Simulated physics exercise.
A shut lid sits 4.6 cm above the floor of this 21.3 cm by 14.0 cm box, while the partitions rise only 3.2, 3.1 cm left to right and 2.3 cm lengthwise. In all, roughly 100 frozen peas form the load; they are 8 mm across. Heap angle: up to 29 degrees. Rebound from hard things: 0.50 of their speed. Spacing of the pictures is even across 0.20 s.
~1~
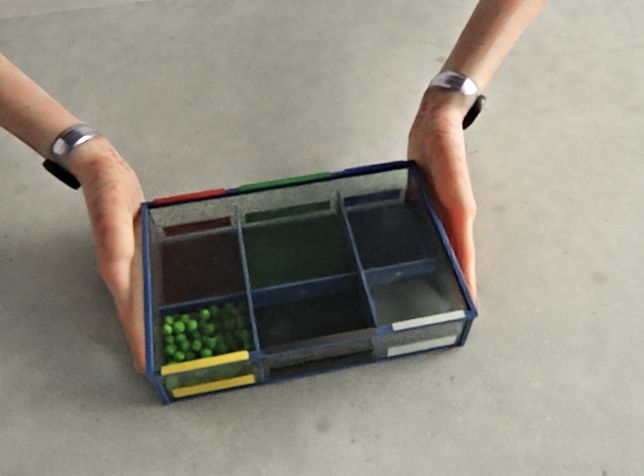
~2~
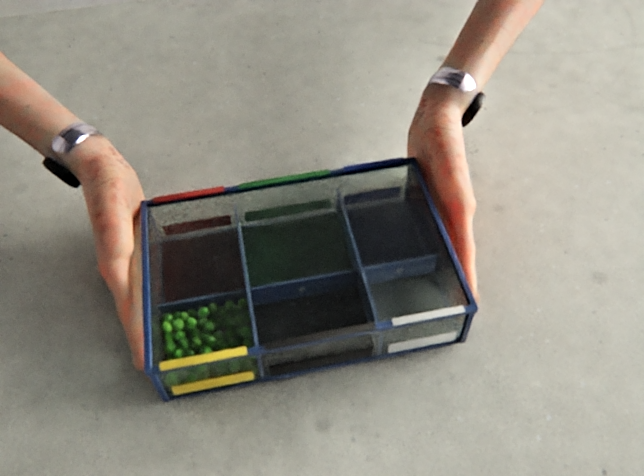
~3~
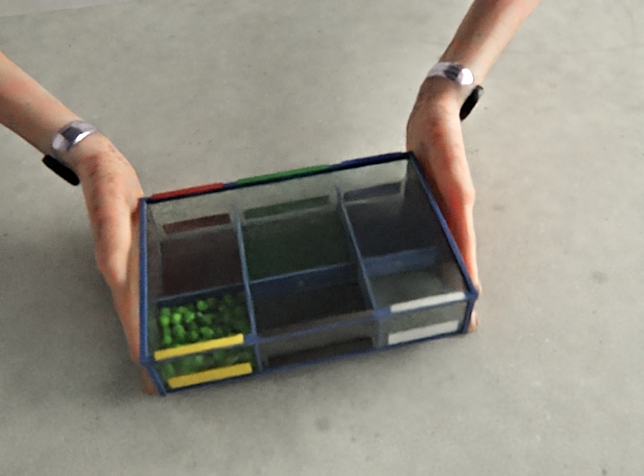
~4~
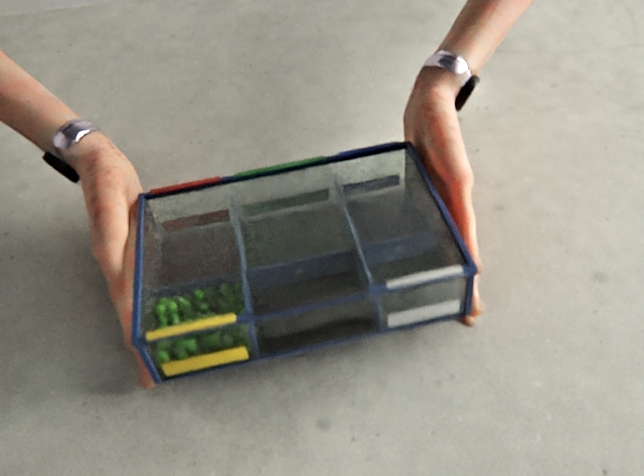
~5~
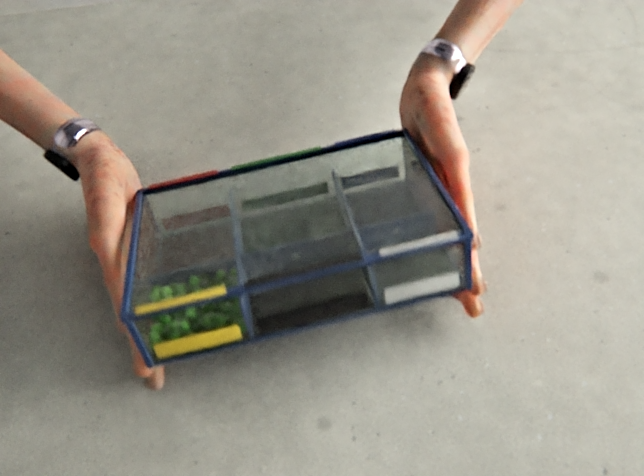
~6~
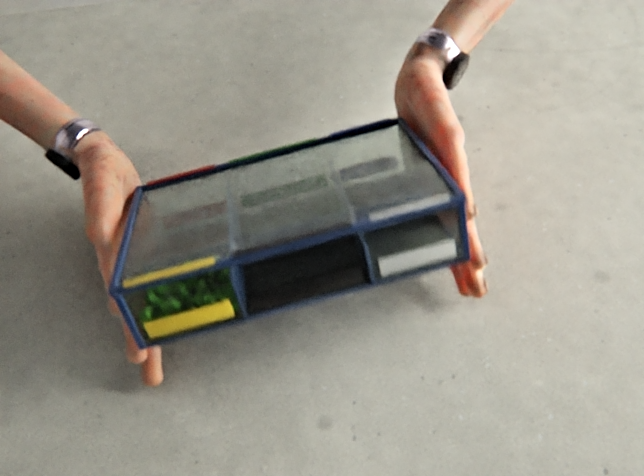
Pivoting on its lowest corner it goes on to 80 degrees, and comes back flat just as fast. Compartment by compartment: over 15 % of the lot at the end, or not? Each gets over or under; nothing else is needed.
Red compartment ends over. Blue compartment ends under. Green compartment ends under. Yellow compartment ends over. White compartment ends under. Black compartment ends under.
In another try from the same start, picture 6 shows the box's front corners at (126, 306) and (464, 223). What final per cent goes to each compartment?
By the end red holds 55%, blue holds 0%, green holds 0%, yellow holds 45%, white holds 0% and black holds 0%.
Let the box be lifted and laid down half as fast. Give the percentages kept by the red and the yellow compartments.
In that case red would keep 45 % and yellow would keep 55 %.
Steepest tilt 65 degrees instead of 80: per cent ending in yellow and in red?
Yellow: 70 per cent; red: 30 per cent.
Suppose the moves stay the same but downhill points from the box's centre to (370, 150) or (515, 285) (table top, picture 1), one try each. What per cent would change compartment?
Near 75 and 30 percent, in that order.
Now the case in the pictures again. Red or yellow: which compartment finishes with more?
Fuller: Red.
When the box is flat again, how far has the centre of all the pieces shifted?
It shifts some 6.0 cm.
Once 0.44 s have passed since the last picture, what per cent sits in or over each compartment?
It splits as red 35, blue 0, green 0, yellow 65, white 0 and black 0 percent.
Then, 0.44 s after the last picture, tilt 78 degrees; red 35 %, yellow 65 %.
Then, 0.73 s after the last picture, tilt 32 degrees; red 65 %, yellow 35 %.
Then, 1.13 s after the last picture, tilt 0 degrees; red 65 %, yellow 35 %.
In the end, red 65 %, blue 0 %, green 0 %, yellow 35 %, white 0 %, black 0 %.
